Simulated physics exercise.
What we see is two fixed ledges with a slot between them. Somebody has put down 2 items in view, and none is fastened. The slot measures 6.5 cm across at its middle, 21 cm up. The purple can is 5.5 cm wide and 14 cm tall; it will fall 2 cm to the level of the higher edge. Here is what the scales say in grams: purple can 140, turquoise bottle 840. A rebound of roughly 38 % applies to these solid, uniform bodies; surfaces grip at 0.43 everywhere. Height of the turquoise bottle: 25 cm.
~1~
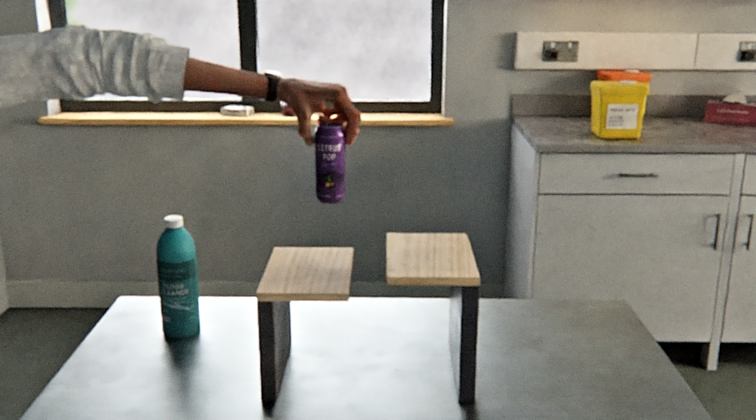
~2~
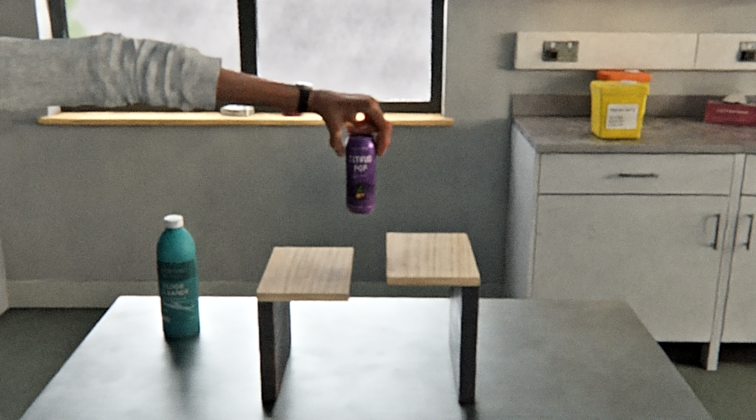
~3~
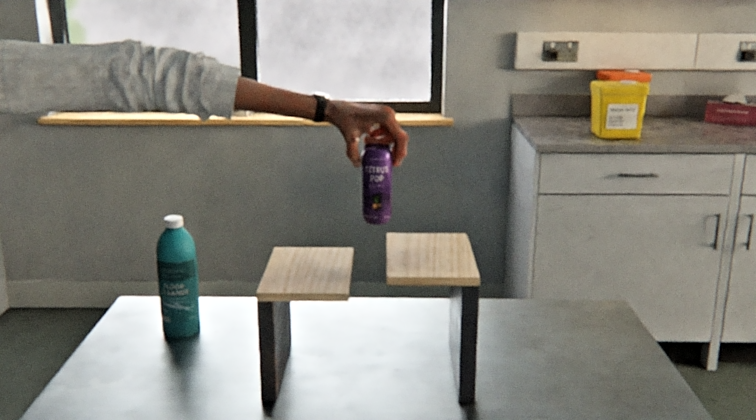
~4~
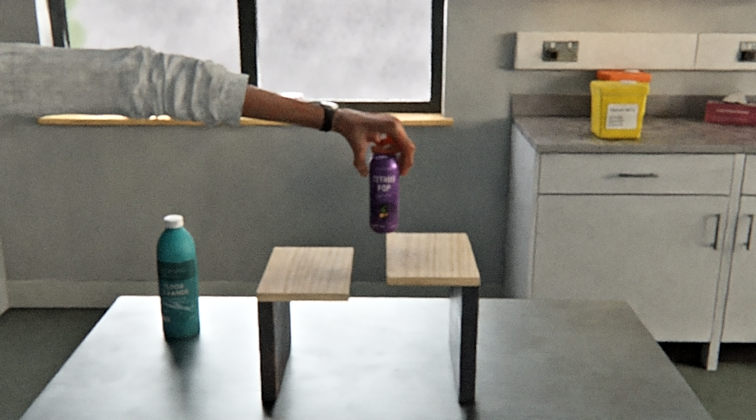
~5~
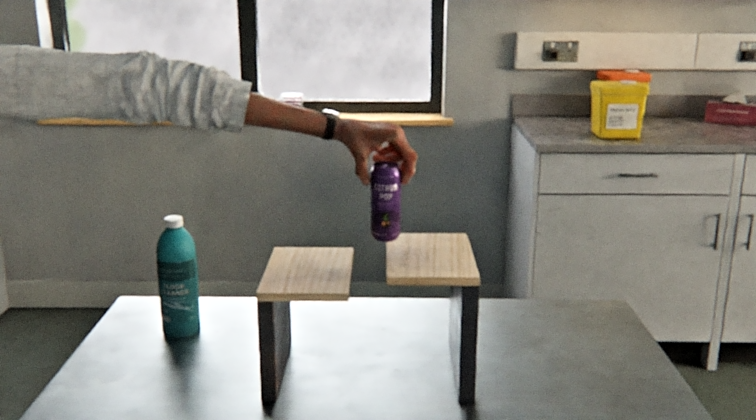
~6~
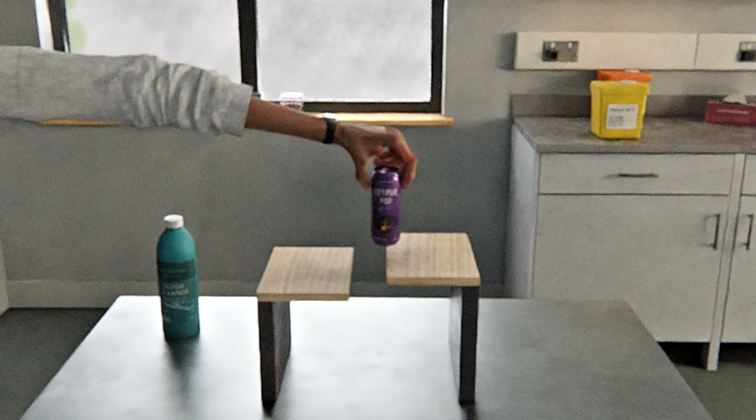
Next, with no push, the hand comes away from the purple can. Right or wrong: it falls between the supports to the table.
Wrong, it stays caught.
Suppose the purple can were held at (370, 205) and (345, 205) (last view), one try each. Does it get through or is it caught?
Try one: It falls through; try two: It gets stuck.
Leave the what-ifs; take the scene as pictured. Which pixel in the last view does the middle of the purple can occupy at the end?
It comes to rest around (328, 255).
Then, 0.40 s later than the last frame, purple can tilted 11° near (378, 218).
Then, 0.60 s later than the last frame, purple can tilted 74° near (345, 253).
Then, 0.70 s later than the last frame, purple can on its side near (332, 251).
When it is over, lying over on the stand or table, purple can; turquoise bottle within 4 cm of the start. End places, in pixels of the last picture, purple can near (328, 254). The can stays on top.
